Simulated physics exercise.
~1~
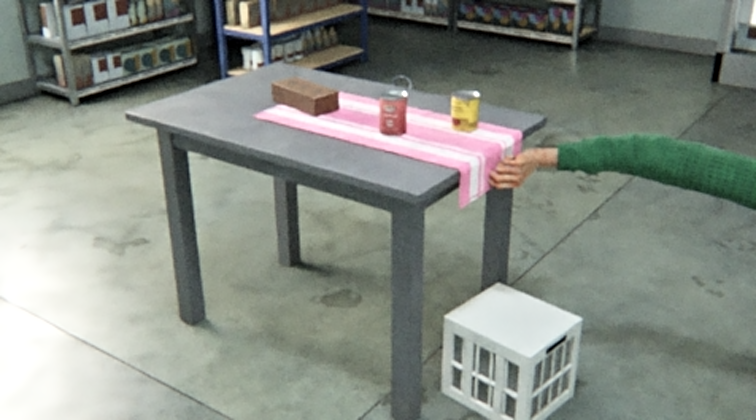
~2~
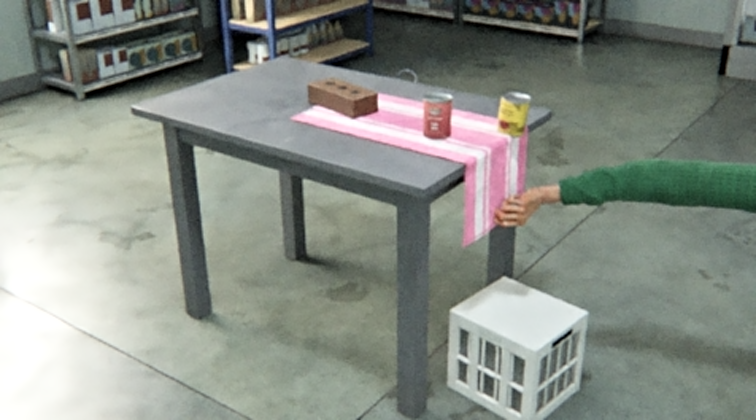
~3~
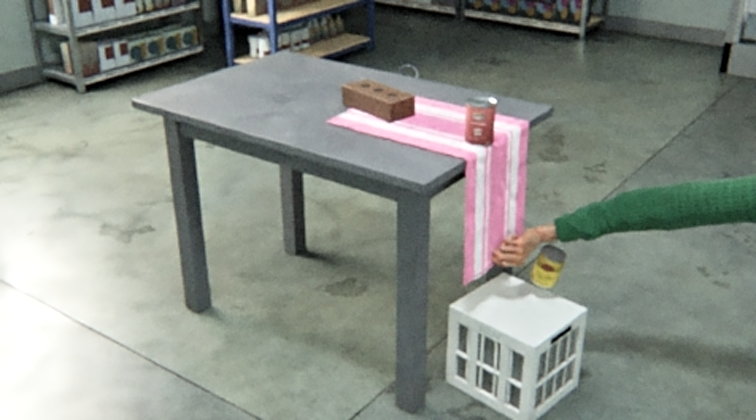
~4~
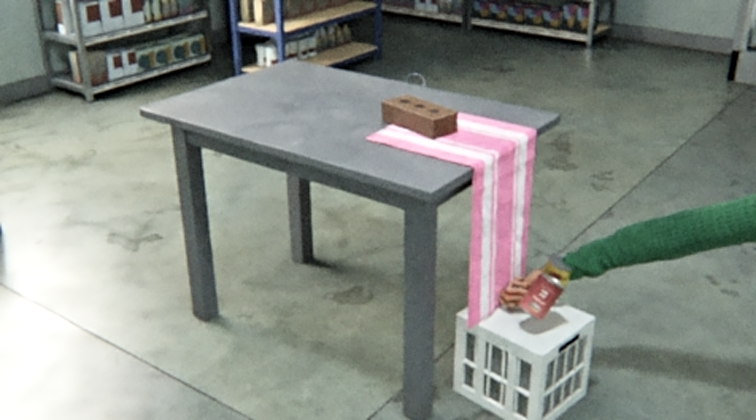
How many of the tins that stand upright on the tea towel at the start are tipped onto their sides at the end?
Two of them are, as both the red tin and the yellow tin end up tipped onto their sides down by the white crate.
